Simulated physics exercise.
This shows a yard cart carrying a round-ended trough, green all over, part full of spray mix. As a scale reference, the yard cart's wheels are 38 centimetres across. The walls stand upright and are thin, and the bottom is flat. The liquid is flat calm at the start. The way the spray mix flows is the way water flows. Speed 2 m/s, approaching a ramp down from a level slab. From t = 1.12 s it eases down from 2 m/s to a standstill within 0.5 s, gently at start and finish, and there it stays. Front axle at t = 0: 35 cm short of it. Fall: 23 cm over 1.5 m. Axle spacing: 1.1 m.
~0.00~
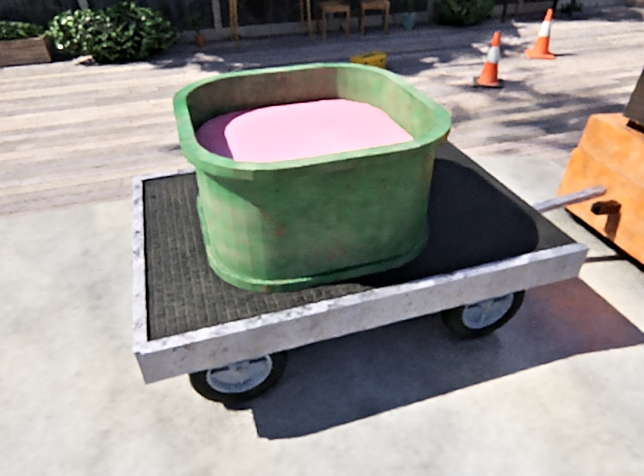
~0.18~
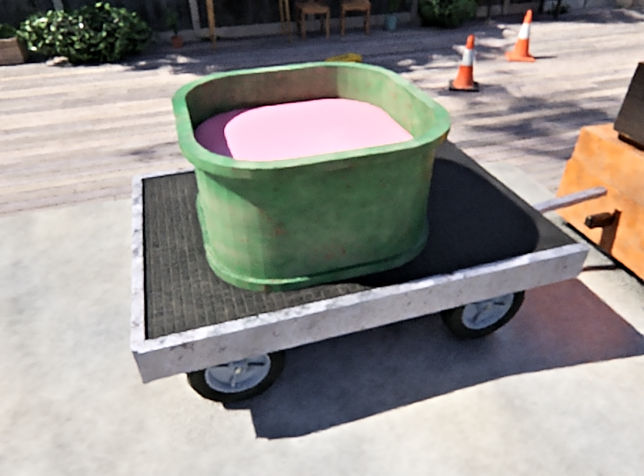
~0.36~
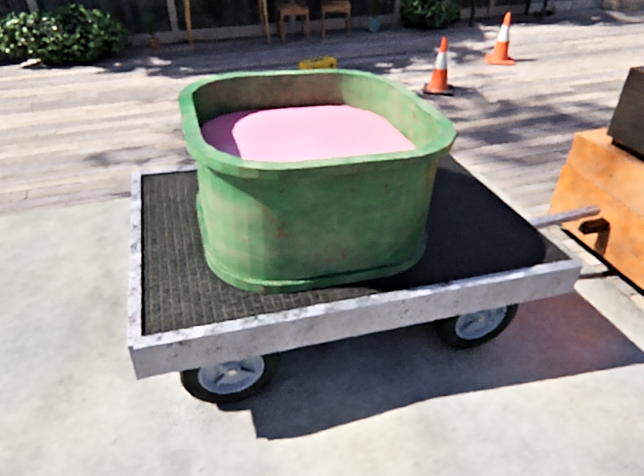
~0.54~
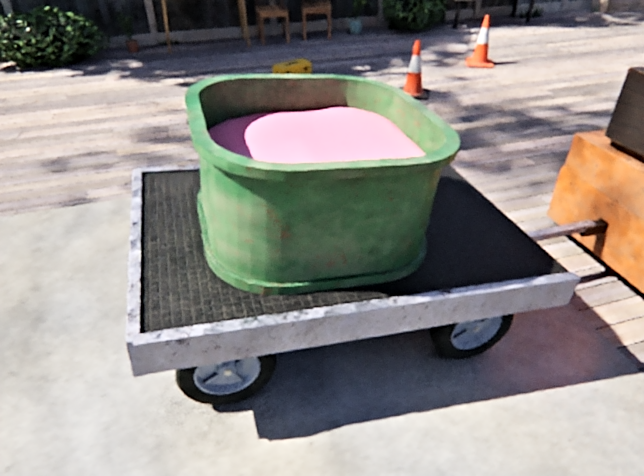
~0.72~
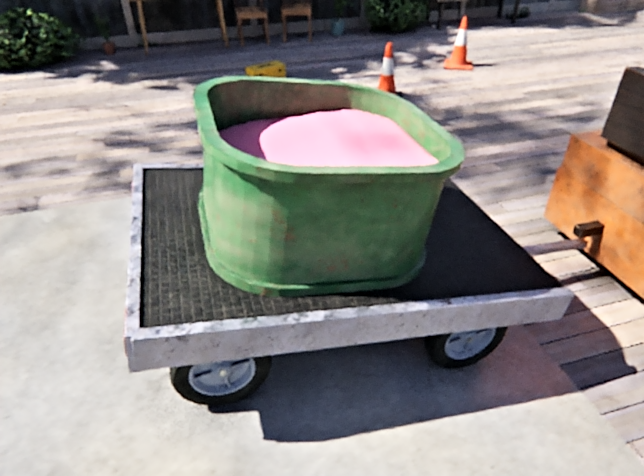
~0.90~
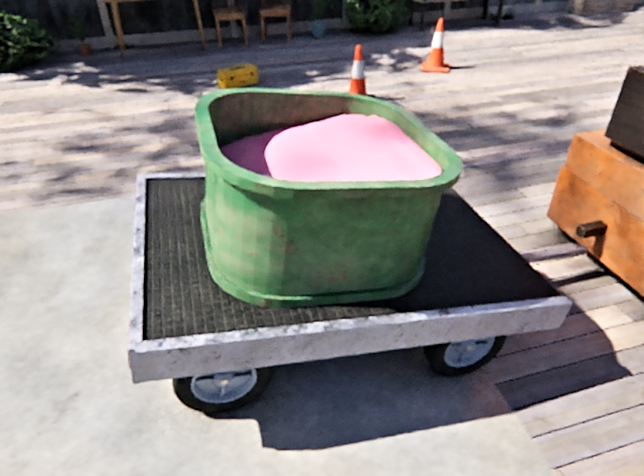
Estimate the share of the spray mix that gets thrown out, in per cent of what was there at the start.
11 %.
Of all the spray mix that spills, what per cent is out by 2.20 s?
Near 60 in a hundred.
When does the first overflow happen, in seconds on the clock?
1.7 s.
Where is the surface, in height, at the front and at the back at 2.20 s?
Roughly 20 cm in front and 48 cm behind.
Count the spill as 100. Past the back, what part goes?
Roughly 0 in a hundred.
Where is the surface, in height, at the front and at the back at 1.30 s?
Front: 38 cm; back: 24 cm.
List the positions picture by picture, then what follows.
In the first picture, the surface is at (350, 105) by the front wall; at (219, 122) by the back wall; it lies level with the rim line; the front is on the right, levels are read along the far wall; a wheel hub at (241, 377).
In the second picture, the surface is at (351, 105) by the front wall; at (219, 121) by the back wall; it lies level with the rim line.
In the third picture, the surface is at (354, 112) by the front wall; at (223, 122) by the back wall; it lies level with the rim line; the tub is 3° nose down.
In the fourth picture, the surface is at (359, 114) by the front wall; at (228, 127) by the back wall; it climbs 4° towards the front; the tub is 6° nose down.
In the fifth picture, the surface is at (364, 116) by the front wall; at (233, 135) by the back wall; it climbs 10° towards the front; the tub is 9° nose down.
In the sixth picture, the surface is at (365, 120) by the front wall; at (234, 151) by the back wall; it climbs 15° towards the front; a wheel hub at (226, 388); the tub is 9° nose down.
Then, 1.30 s in, the surface is 38 cm up at the front and 24 cm at the back; nothing has left.
Then, 1.70 s in, the surface is 52 cm up at the front and 12 cm at the back; 1 per cent is out, over the front.
Then, 2.20 s in, the surface is 20 cm up at the front and 48 cm at the back; 7 per cent is out, over the front.
Then, 4.61 s in, 11 per cent is out, over the front, 22 of 208 litres.
